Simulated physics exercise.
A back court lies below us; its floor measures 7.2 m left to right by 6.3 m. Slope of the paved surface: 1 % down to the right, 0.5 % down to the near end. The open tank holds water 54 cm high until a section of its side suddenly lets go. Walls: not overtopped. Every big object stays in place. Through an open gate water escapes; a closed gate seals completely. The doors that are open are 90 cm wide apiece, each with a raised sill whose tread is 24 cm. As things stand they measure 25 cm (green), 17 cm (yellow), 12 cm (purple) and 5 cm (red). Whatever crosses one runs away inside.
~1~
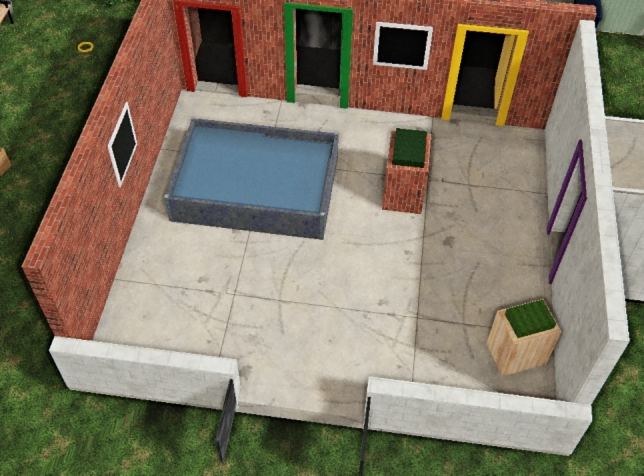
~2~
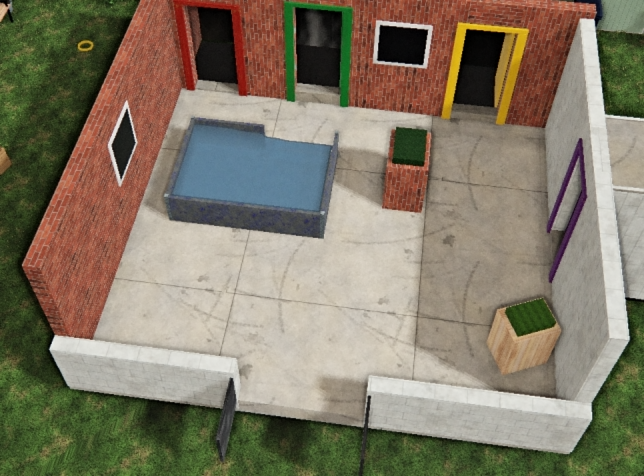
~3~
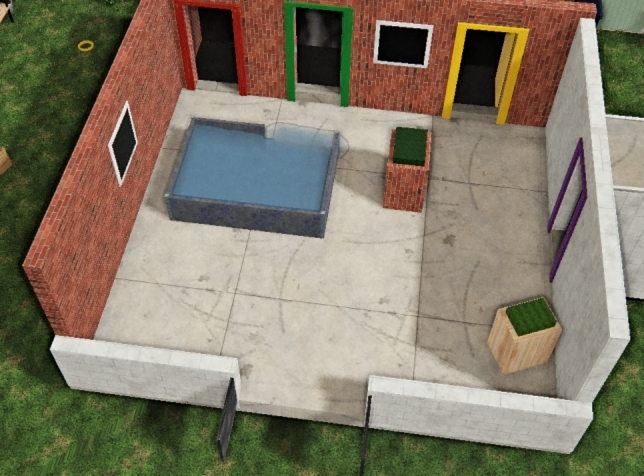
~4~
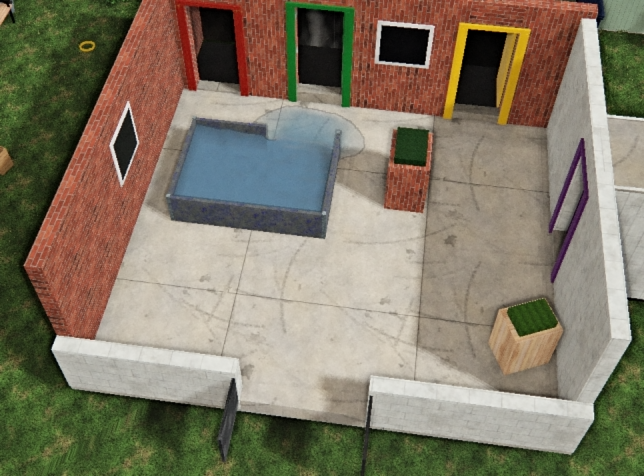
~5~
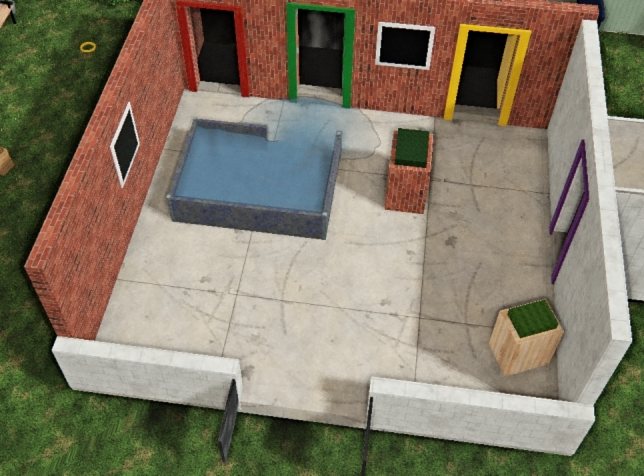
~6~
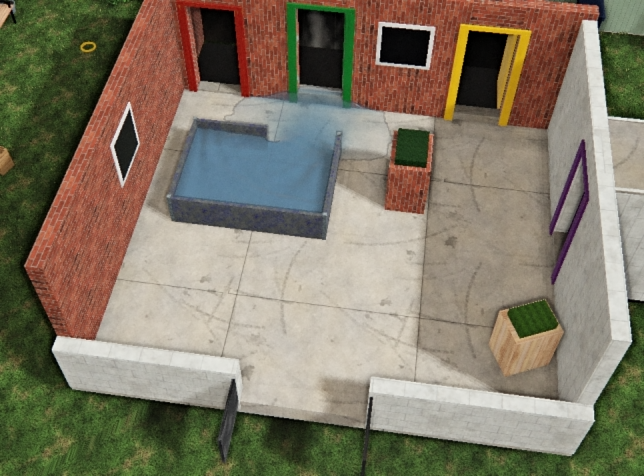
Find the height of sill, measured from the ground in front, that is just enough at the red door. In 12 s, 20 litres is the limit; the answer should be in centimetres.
Roughly 9 cm is just enough.
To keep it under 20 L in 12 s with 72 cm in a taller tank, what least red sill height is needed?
Roughly 12.5 centimetres would do it.
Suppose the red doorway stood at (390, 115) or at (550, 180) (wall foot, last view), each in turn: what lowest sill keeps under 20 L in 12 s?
Minimums: About 14.5 cm and 14.5 cm.
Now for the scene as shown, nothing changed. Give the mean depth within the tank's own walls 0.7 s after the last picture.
Around 39 cm deep on average.
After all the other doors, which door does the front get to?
I'd say the purple door.
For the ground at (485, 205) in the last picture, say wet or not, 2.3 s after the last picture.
At that moment it's submerged.
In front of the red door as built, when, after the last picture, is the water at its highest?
I'd say near 4.0 seconds.
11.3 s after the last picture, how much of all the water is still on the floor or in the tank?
Close to 86 in a hundred.
Then, 0.7 s after the last picture water covers 10 % of the floor, deepest (38 cm) near (318, 110); 7 cm at the red door, 0 litres in over its 5 cm sill.
Then, 2.3 s after the last picture water covers 30 % of the floor, deepest (28 cm) near (318, 110); 7 cm at the red door, 3 litres in over its 5 cm sill.
Then, 11.3 s after the last picture water covers 90 % of the floor, deepest (11 cm) near (546, 344); 5 cm at the red door, 72 litres in over its 5 cm sill.
At the red door as built, the water peaked near 10 cm, 3.9 s after the last picture.
Run again over the same 12 s with other heights there, 41 litres in over 7 cm, 10 litres over 11.5 cm. The limit of 20 litres is kept from about 9 cm up.
